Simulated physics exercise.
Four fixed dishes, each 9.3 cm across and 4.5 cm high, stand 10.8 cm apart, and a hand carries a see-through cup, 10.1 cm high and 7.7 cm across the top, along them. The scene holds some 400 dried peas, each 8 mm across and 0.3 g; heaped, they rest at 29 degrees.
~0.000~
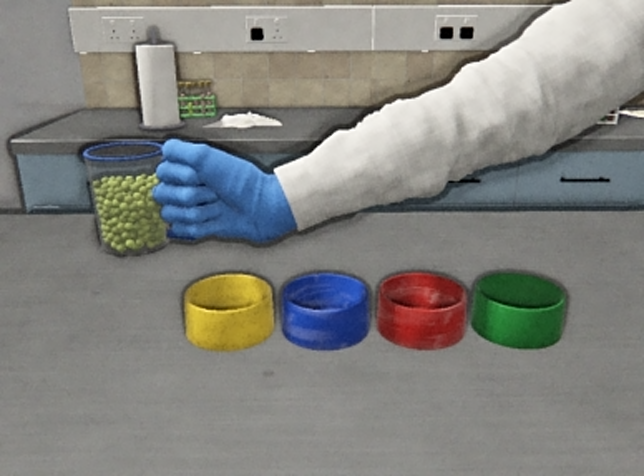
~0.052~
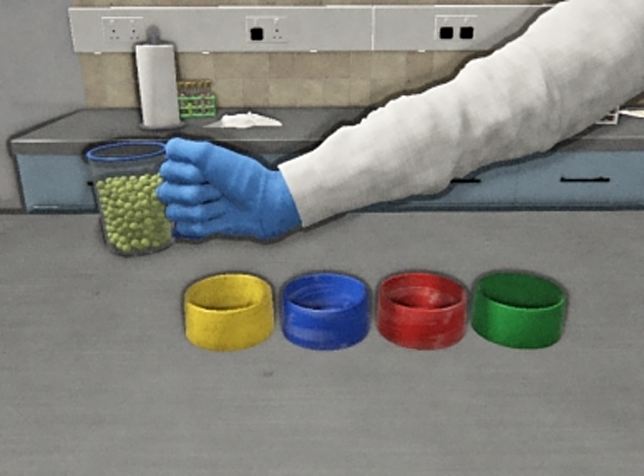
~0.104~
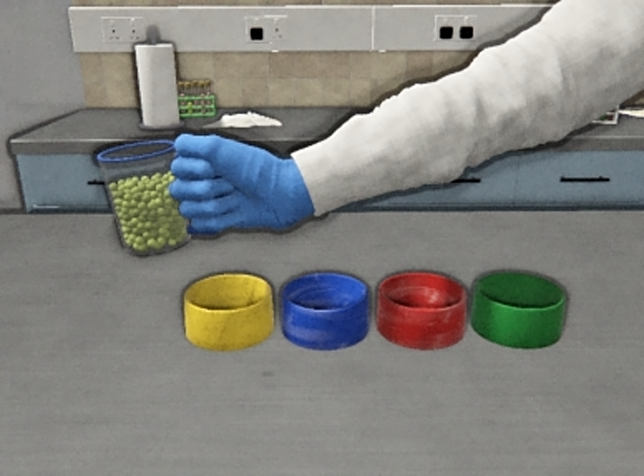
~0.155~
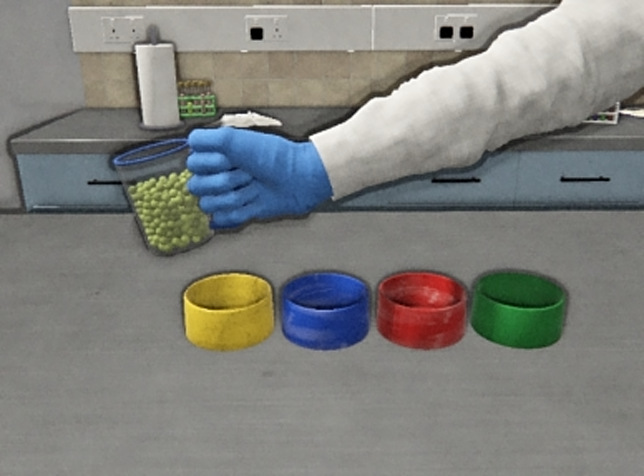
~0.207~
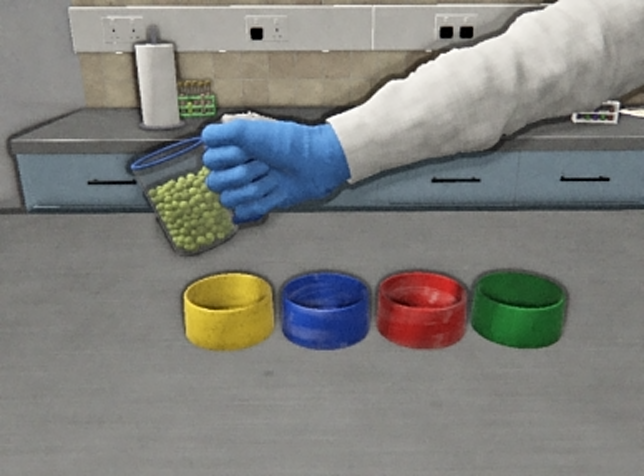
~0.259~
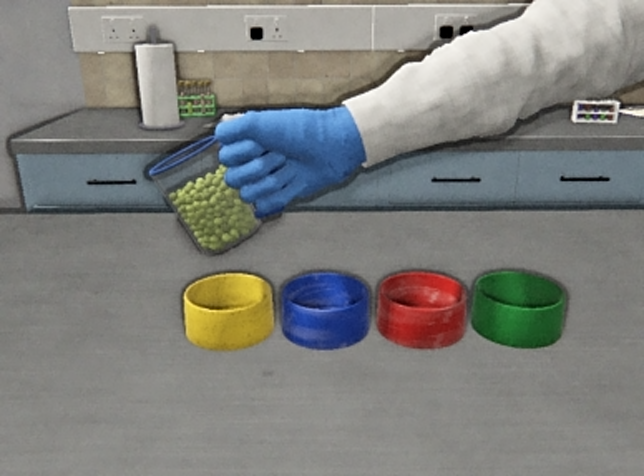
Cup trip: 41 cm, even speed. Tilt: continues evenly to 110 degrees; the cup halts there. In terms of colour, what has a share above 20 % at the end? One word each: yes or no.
Red dish: Yes; blue dish: No; green dish: No; yellow dish: No; counter: No.
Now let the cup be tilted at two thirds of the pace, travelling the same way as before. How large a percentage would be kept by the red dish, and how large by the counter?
In that case I'd put red at 100 and the counter at 0.
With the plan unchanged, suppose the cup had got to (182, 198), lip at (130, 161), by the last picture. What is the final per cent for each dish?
Final shares - red 100 %, blue 0 %, green 0 %, yellow 0 %.
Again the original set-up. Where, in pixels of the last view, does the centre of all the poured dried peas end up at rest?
When it all comes to rest, the middle is near (426, 307).
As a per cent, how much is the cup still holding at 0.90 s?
That would be some 95 per cent.
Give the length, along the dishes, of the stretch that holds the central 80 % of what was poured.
That stretch comes to around 6 cm.
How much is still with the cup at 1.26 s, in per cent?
Around 45 in a hundred.
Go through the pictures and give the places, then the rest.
The first picture shows cup at (131, 199), tilt 0 degrees, lip at (87, 151), moved 0.0 cm; middle of the pieces at (133, 215); yellow dish at (228, 293); blue dish at (325, 292); red dish at (423, 291); green dish at (520, 291).
The second picture shows cup at (135, 199), tilt 1 degrees, lip at (91, 152), moved 0.5 cm; middle of the pieces at (138, 215).
The third picture shows cup at (148, 198), tilt 6 degrees, lip at (101, 155), moved 1.9 cm; middle of the pieces at (152, 214).
The fourth picture shows cup at (168, 198), tilt 12 degrees, lip at (117, 160), moved 3.9 cm; middle of the pieces at (173, 214).
The fifth picture shows cup at (189, 198), tilt 19 degrees, lip at (134, 165), moved 6.1 cm; middle of the pieces at (195, 213).
The sixth picture shows cup at (209, 198), tilt 26 degrees, lip at (152, 171), moved 8.2 cm; middle of the pieces at (217, 212); yellow dish at (228, 292); blue dish at (325, 291); red dish at (422, 291); green dish at (520, 290). The cup turns about 130 degrees a second and travels 41 cm a second.
After 0.64 s, tilt 75 degrees; cup holds 100 %.
Then, at 0.90 s, tilt 107 degrees; cup holds 95 %, red 5 %.
After 1.26 s, tilt 110 degrees; cup holds 45 %, red 45 %.
By 2.4 s all is still; red 95 %, blue 0 %, green 0 %, yellow 0 %, counter 5 %.
